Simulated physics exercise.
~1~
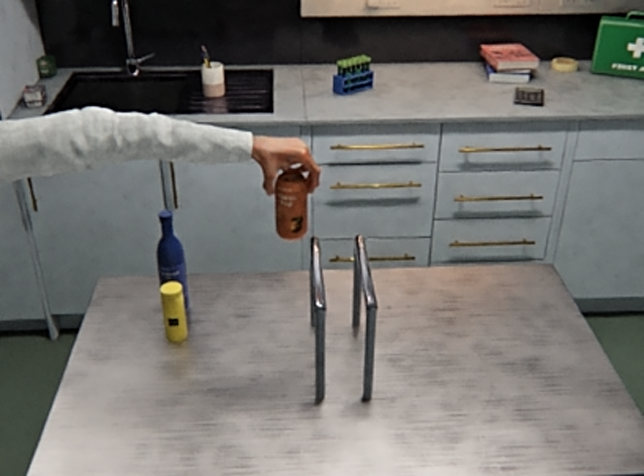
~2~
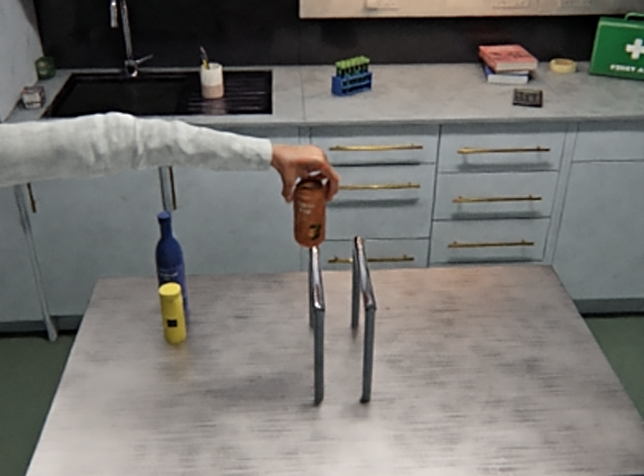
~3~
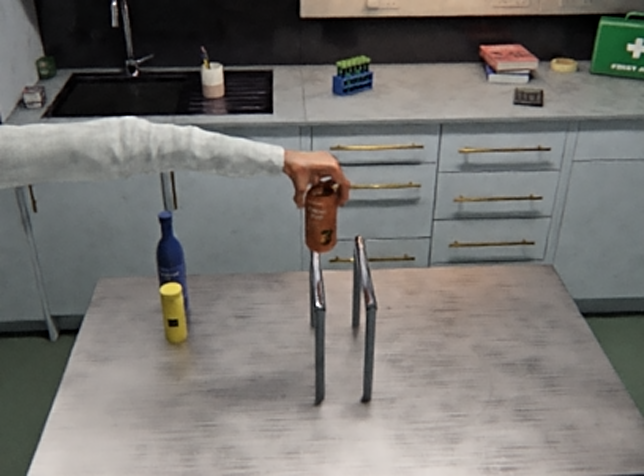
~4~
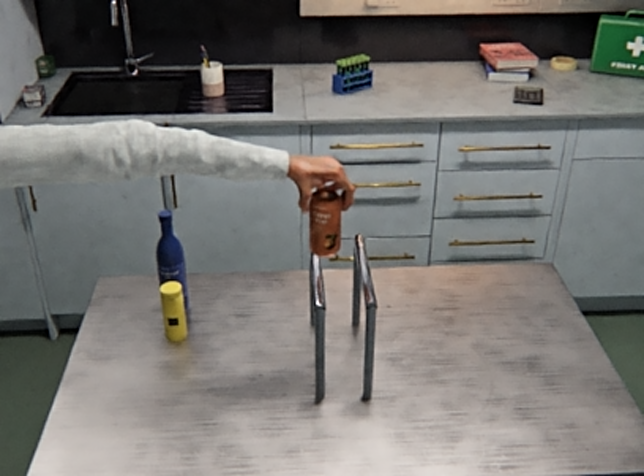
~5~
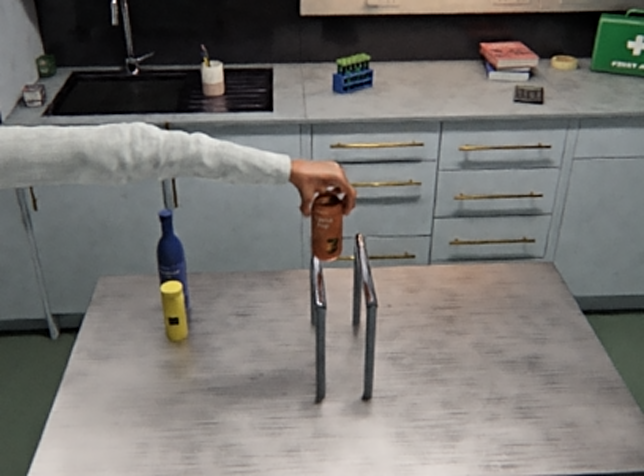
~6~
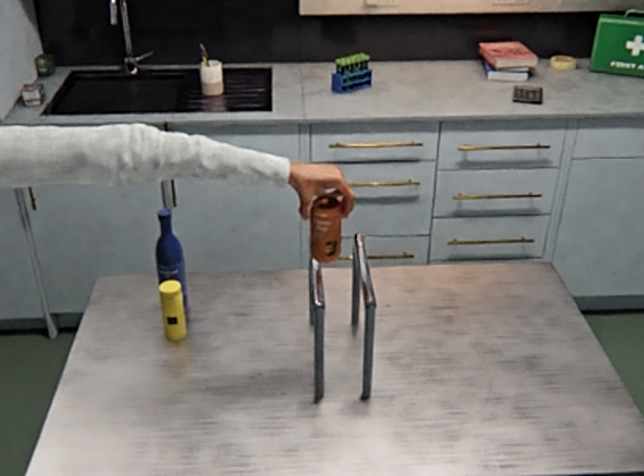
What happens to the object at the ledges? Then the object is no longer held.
I reckon it is checked at the gap.
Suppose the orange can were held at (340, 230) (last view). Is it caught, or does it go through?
Then it reaches the table.
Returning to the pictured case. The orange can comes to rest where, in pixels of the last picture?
End position, last frame: About (349, 257).
Then, 0.20 s later than the last frame, orange can tilted by 5° near (329, 241).
Then, 0.30 s later than the last frame, orange can tilted by 39° near (344, 249).
When it is over, lying over on the stand or table, orange can; the other 2 as before. End places, in pixels of the last picture, orange can near (349, 257). The can lodges.
